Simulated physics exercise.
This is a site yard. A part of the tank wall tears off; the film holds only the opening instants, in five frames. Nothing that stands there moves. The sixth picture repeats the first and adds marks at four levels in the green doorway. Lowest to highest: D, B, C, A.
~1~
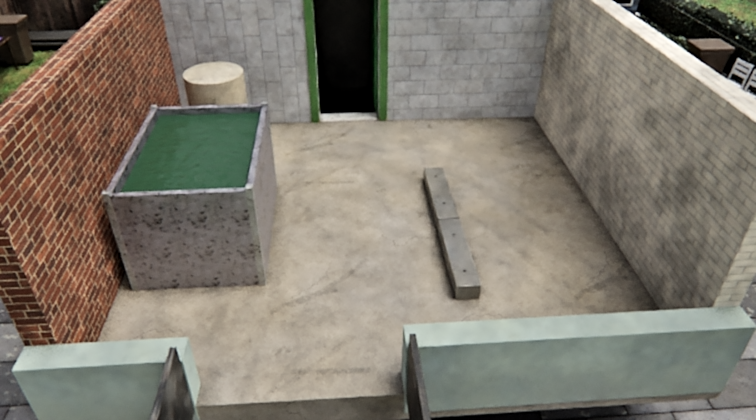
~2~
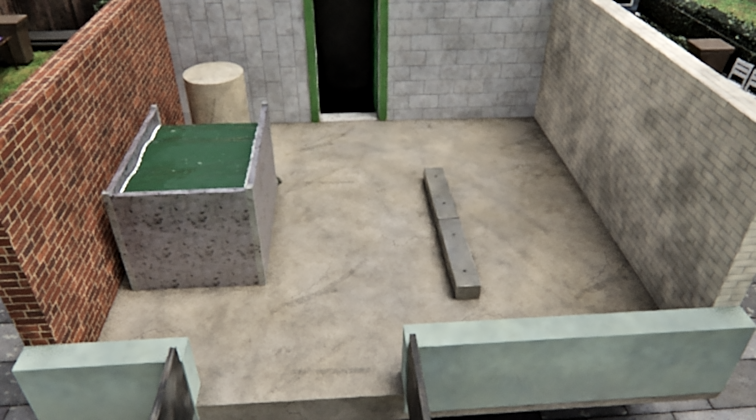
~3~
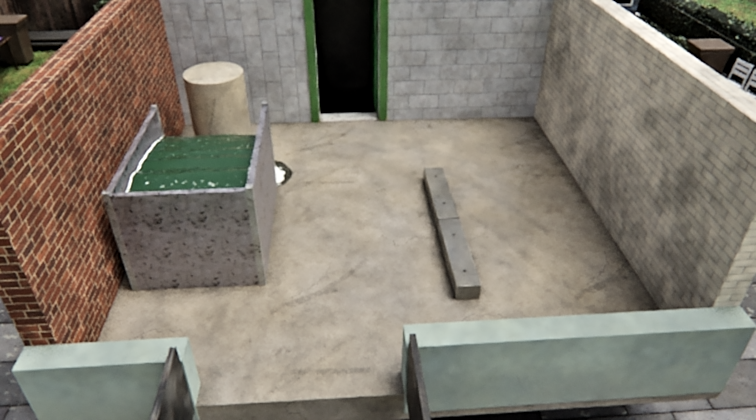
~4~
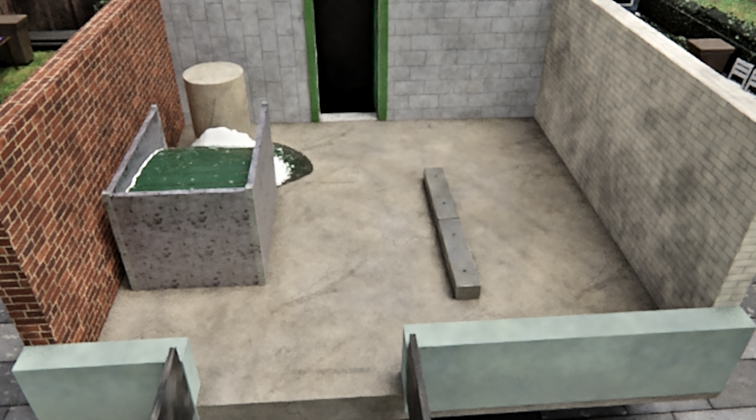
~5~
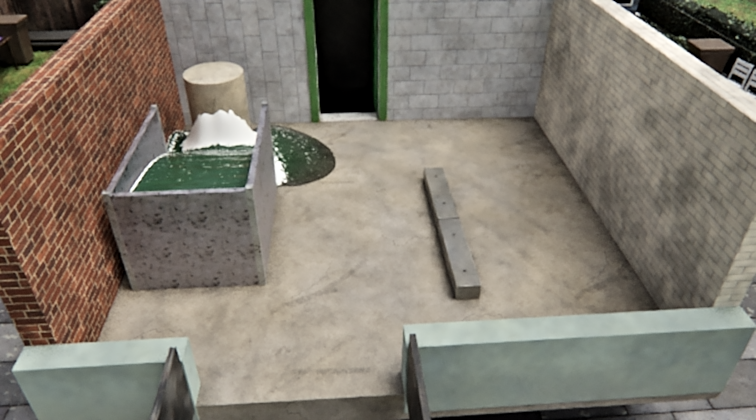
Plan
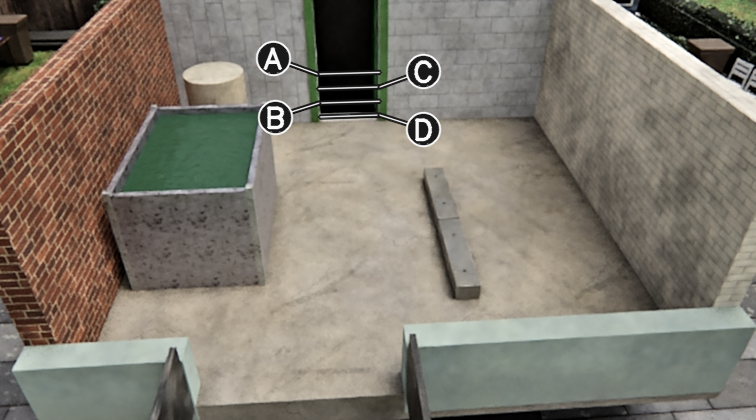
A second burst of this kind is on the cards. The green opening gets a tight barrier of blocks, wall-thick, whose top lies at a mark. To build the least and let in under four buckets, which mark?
Height B.
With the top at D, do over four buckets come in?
Yes, it does.
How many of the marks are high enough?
Three of the four.
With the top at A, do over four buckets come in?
No, not at all.
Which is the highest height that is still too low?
D.
On the marked copy, A at (348, 73); B at (349, 102); C at (349, 87); D at (349, 116); from the bottom up D, B, C, A.
For height A, nothing gets over.
For height B, a bucket or two gets in.
For height C, nothing gets over.
For height D, about 14 bucketfuls get in.
